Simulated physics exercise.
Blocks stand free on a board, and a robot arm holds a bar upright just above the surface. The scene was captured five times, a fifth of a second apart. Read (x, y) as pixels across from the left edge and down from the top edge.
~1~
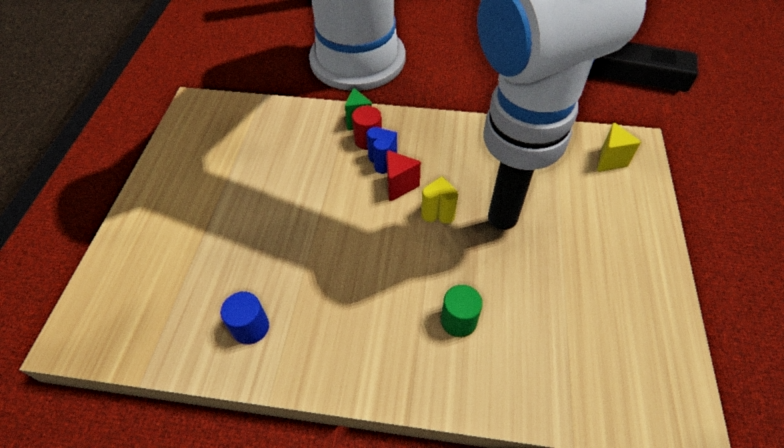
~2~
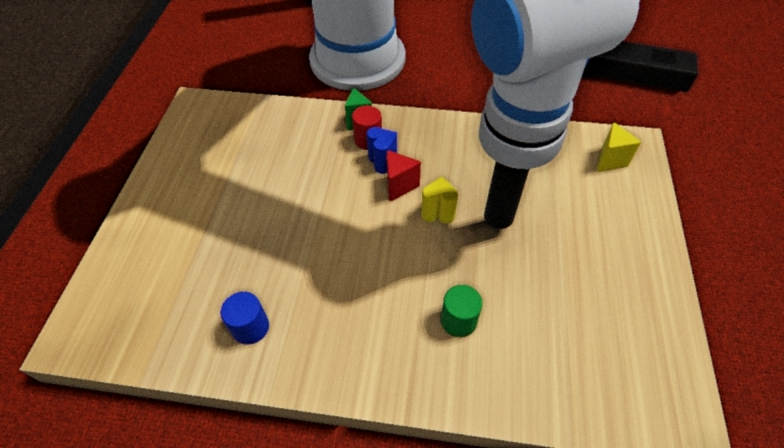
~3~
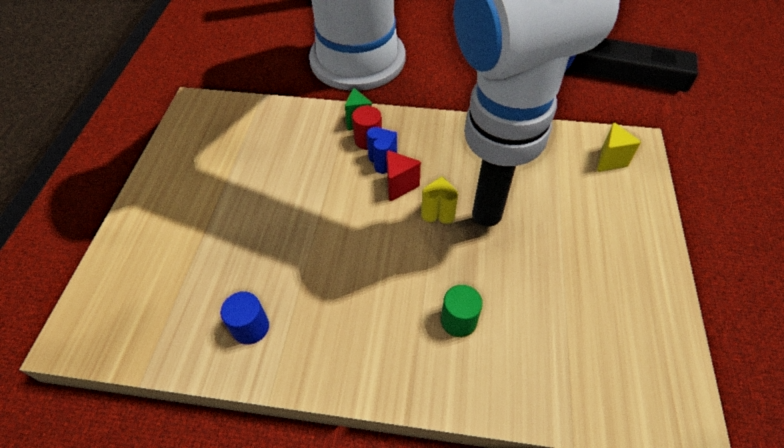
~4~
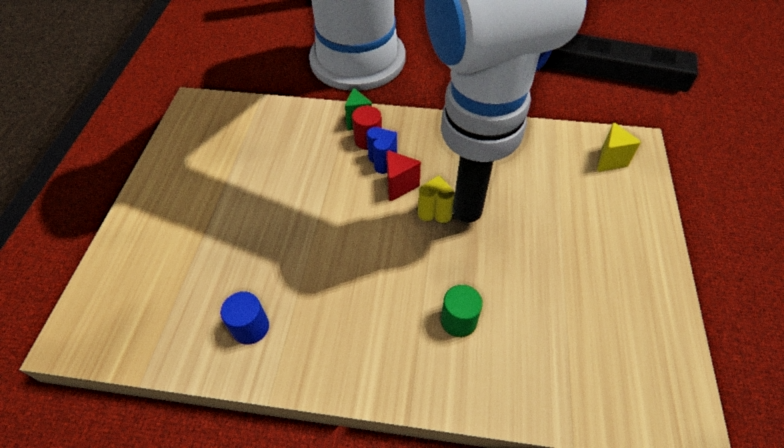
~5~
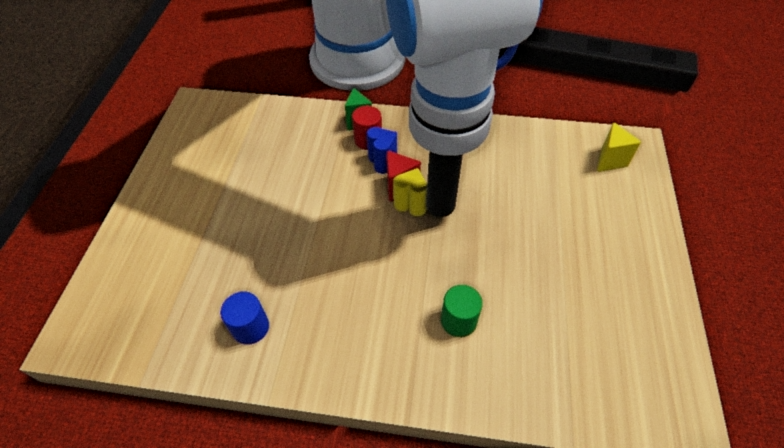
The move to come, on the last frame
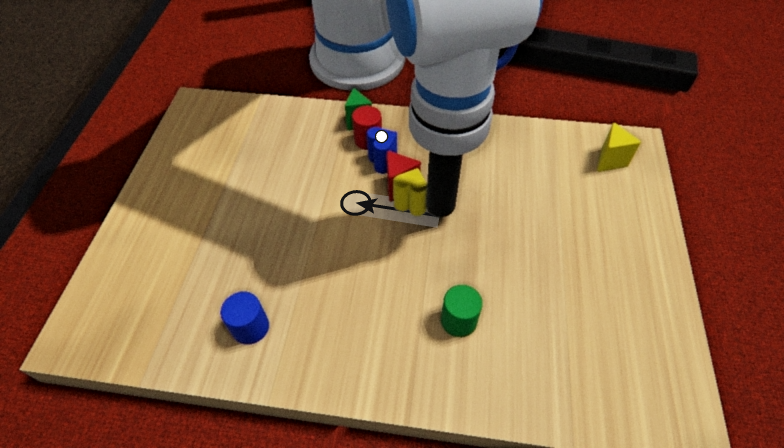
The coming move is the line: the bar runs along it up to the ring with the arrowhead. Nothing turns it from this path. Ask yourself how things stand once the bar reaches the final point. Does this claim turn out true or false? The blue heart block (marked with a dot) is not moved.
Answer: True.
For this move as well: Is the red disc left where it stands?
I expect so.
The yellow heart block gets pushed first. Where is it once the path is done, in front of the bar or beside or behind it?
In front, I predict.
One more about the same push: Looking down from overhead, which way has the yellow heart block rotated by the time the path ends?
It spins with the clock.
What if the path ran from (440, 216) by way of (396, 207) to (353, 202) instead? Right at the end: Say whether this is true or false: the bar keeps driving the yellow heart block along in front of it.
The claim holds.
The line goes in a line from (440, 216) to (356, 203); the dot is on the blue heart block.
On the path given first. Halfway along, bar (397, 199); red triangle (392, 159), turned 40° clockwise; yellow heart block (371, 177), turned 45° clockwise.
At the end, bar (355, 192); red disc unmoved; blue heart block unmoved; red triangle (392, 159), turned 40° clockwise; yellow heart block (331, 167), turned 65° clockwise.
